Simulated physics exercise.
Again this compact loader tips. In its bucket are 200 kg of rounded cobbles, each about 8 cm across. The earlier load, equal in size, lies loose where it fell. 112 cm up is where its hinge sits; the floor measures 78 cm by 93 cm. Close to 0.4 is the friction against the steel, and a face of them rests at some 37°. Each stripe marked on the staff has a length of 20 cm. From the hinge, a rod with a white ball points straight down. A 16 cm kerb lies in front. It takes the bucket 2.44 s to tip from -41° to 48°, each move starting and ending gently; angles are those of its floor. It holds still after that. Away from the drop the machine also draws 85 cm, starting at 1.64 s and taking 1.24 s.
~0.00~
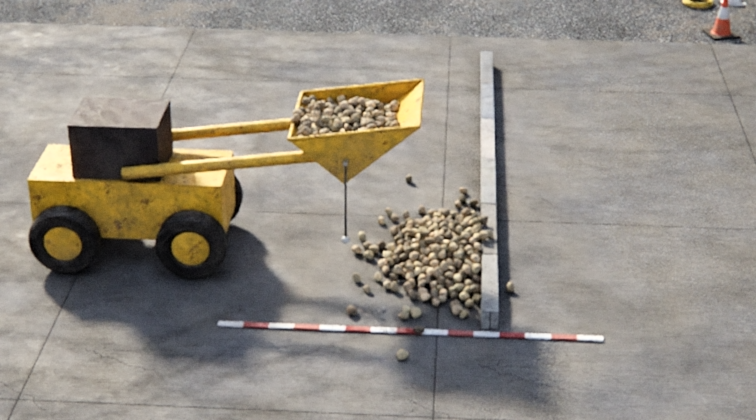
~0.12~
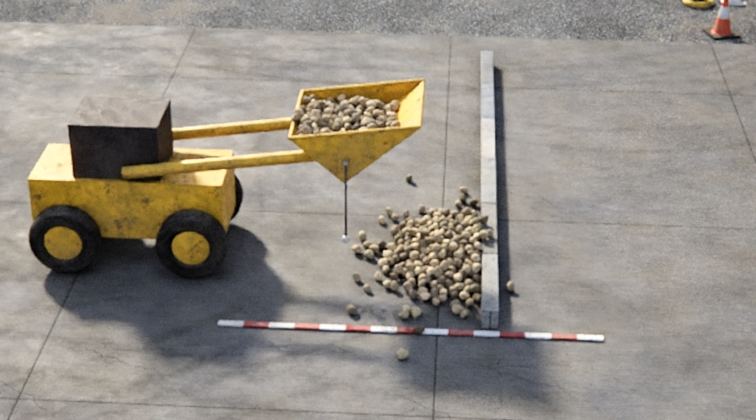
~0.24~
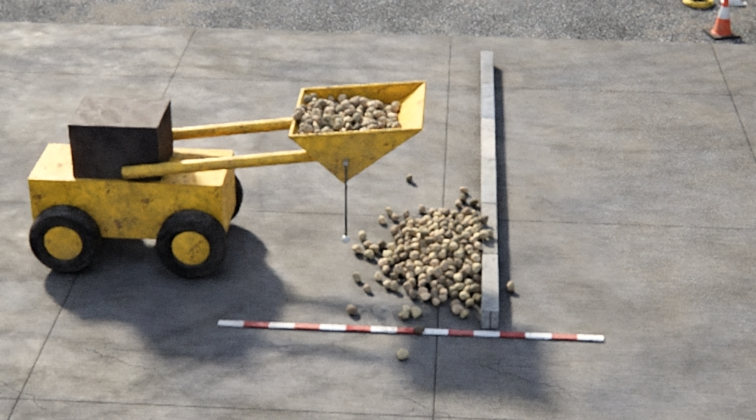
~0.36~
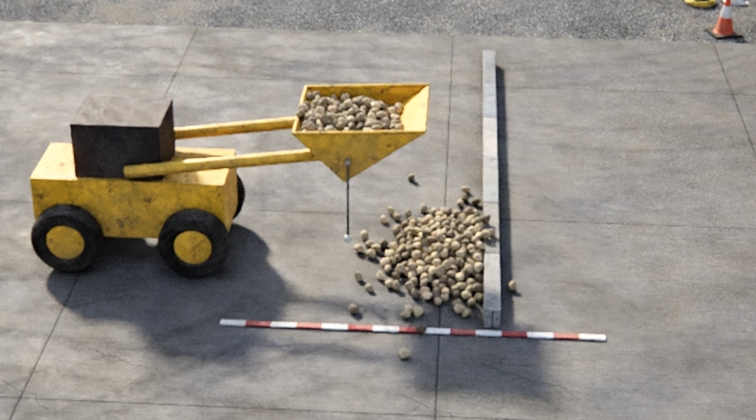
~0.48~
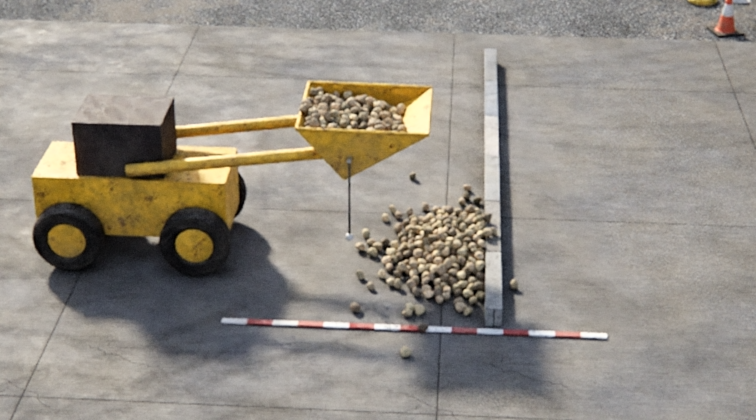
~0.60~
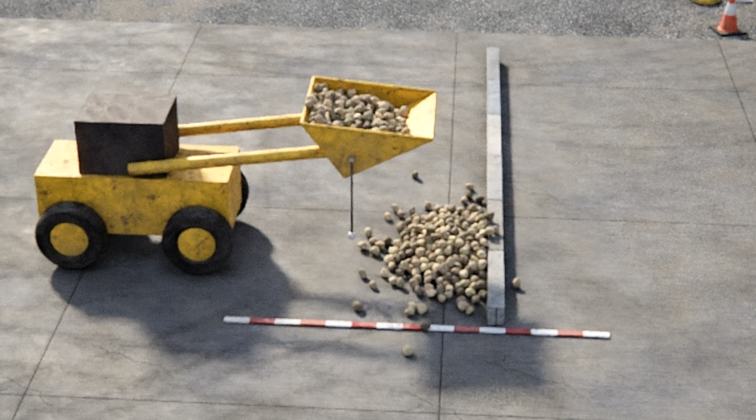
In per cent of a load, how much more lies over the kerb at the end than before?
Some 0 per cent more.
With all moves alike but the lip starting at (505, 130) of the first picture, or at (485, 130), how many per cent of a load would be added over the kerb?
The first would add some 45 per cent and the second some 20 per cent.
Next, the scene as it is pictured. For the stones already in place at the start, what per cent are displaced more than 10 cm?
Roughly 5 per cent of them.
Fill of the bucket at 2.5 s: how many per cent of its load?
Some 0 %, roughly, is held.
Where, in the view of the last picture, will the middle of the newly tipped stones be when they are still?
In the last view, about pixel (405, 245).
After 1.8 s the floor is at 34°; in per cent of one load, 86 in the bucket, 114 on this side of the kerb; the foremost stones are at (491, 243).
After 2.5 s the floor is at 48°; in per cent of one load, 0 in the bucket, 200 on this side of the kerb; the foremost stones are at (491, 243).
After 3.3 s the floor is at 48°; in per cent of one load, 0 in the bucket, 200 on this side of the kerb; the foremost stones are at (493, 247).
After 5.8 s the floor is at 48°; in per cent of one load, 0 in the bucket, 200 on this side of the kerb; the foremost stones are at (493, 247). Net gain over the kerb, 0.
